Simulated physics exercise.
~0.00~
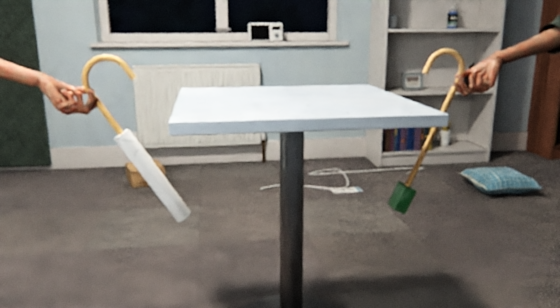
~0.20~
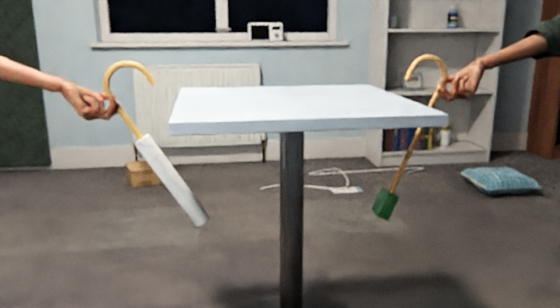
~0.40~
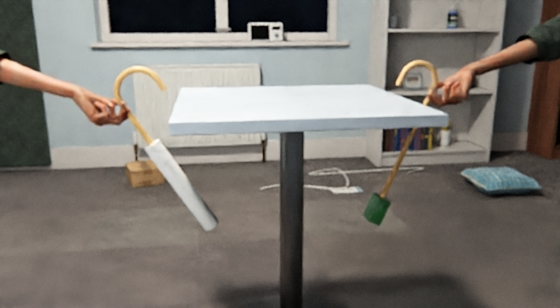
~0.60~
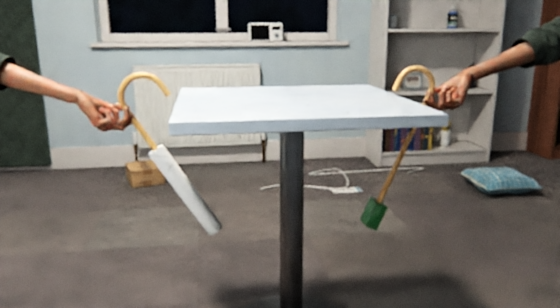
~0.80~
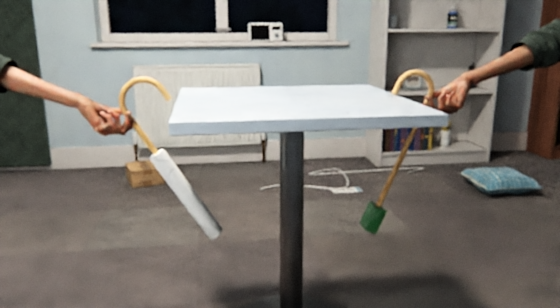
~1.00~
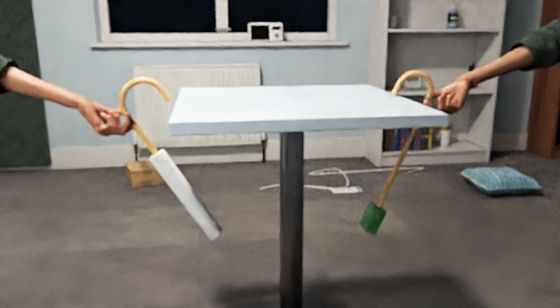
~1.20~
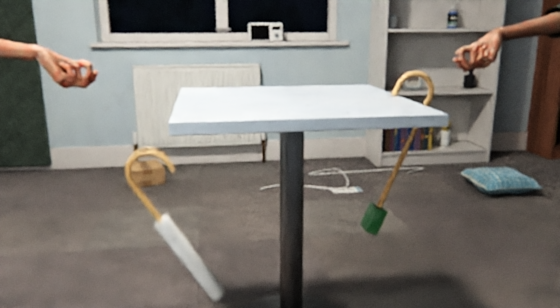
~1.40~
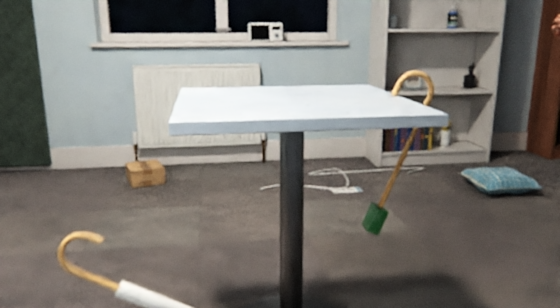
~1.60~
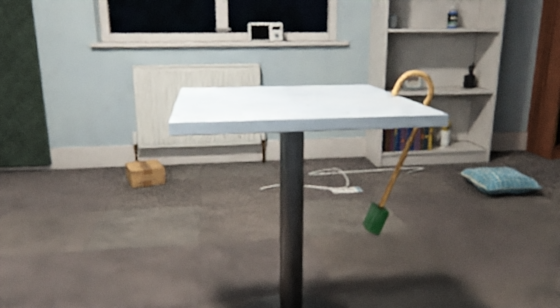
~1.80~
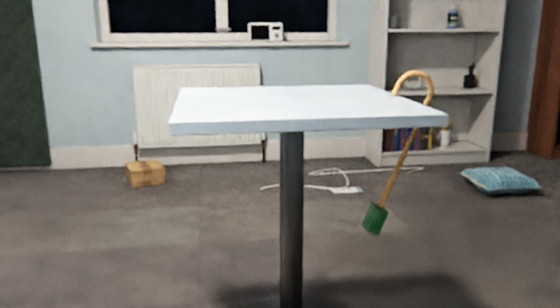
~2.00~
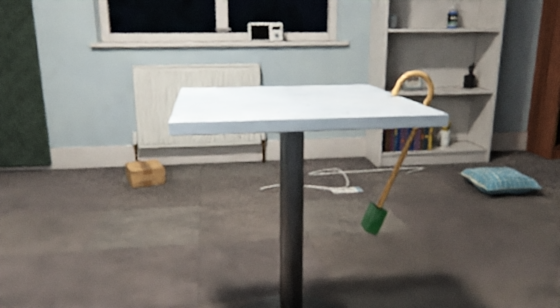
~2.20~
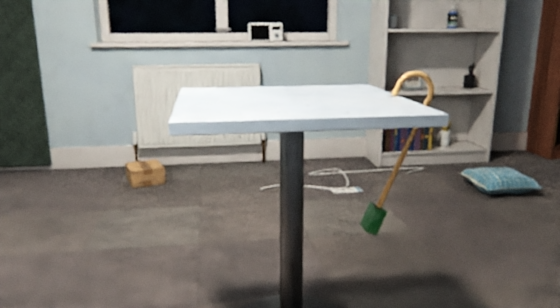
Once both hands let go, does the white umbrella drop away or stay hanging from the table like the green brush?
The white umbrella slips off and drops out of view, while the green brush stays hanging from the right edge of the table.
